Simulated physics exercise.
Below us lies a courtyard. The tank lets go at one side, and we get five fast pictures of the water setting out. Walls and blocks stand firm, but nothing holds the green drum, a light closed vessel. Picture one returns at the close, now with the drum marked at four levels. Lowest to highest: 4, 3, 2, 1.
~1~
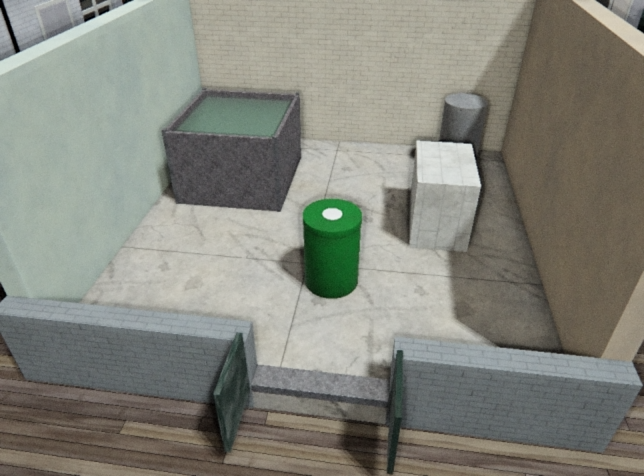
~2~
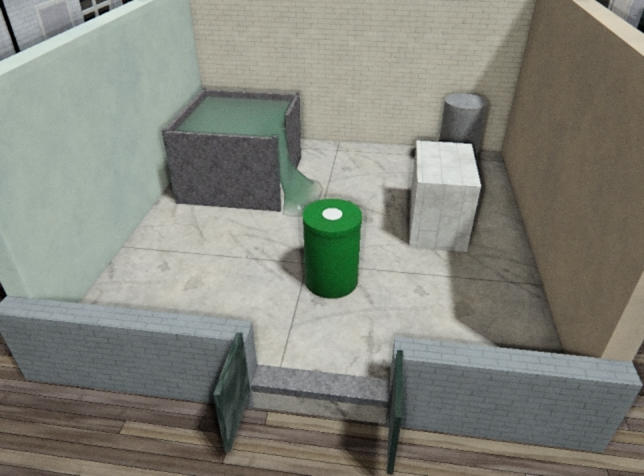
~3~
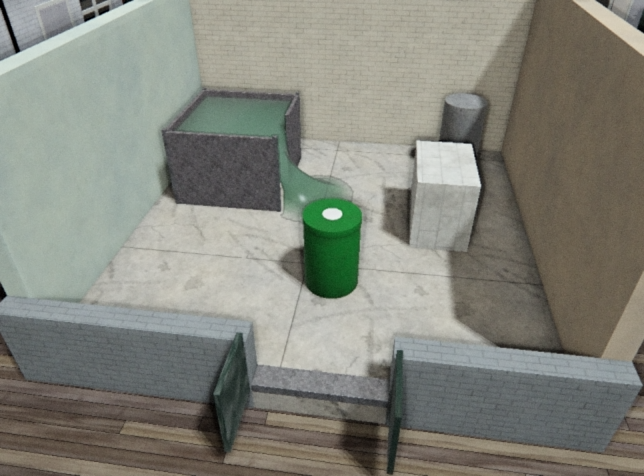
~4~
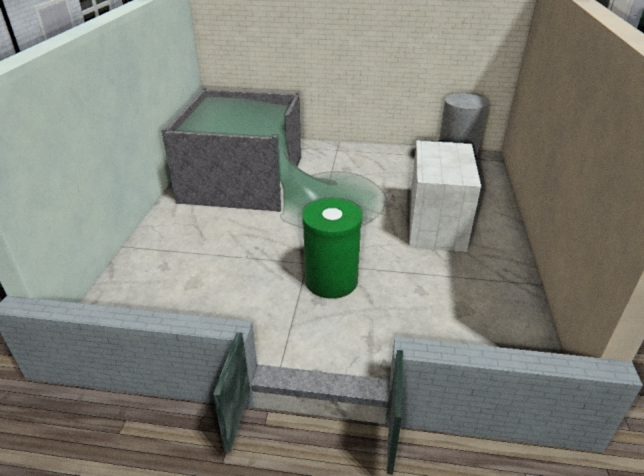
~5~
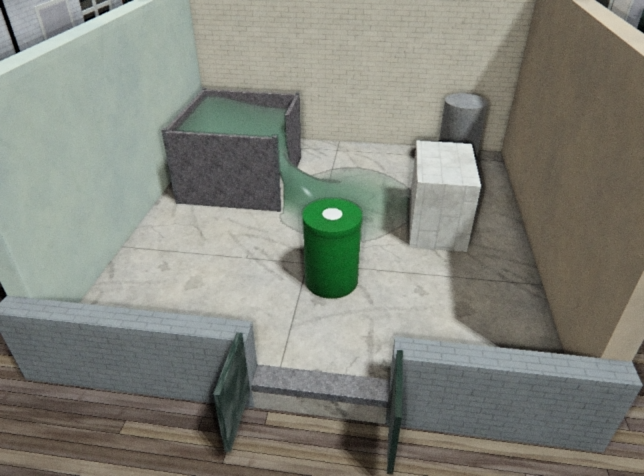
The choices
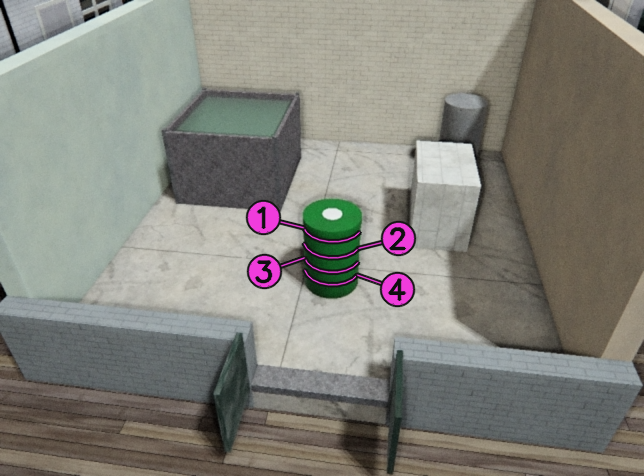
A walled courtyard held a dark stone tank full of greenish water, a green drum and a pale block. Water poured from the tank's right side and spread rightward across the floor behind the drum.
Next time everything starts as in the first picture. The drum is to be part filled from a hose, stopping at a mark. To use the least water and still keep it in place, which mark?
Go for 4.
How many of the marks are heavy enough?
All of them.
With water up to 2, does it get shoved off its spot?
No, not at all.
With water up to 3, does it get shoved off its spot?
No, not at all.
In magenta, 1 at (328, 241); 2 at (328, 257); 3 at (328, 272); 4 at (328, 284); from the bottom up 4, 3, 2, 1.
With 1, it does not move.
With 2, it does not move.
With 3, it does not move.
With 4, it does not move.
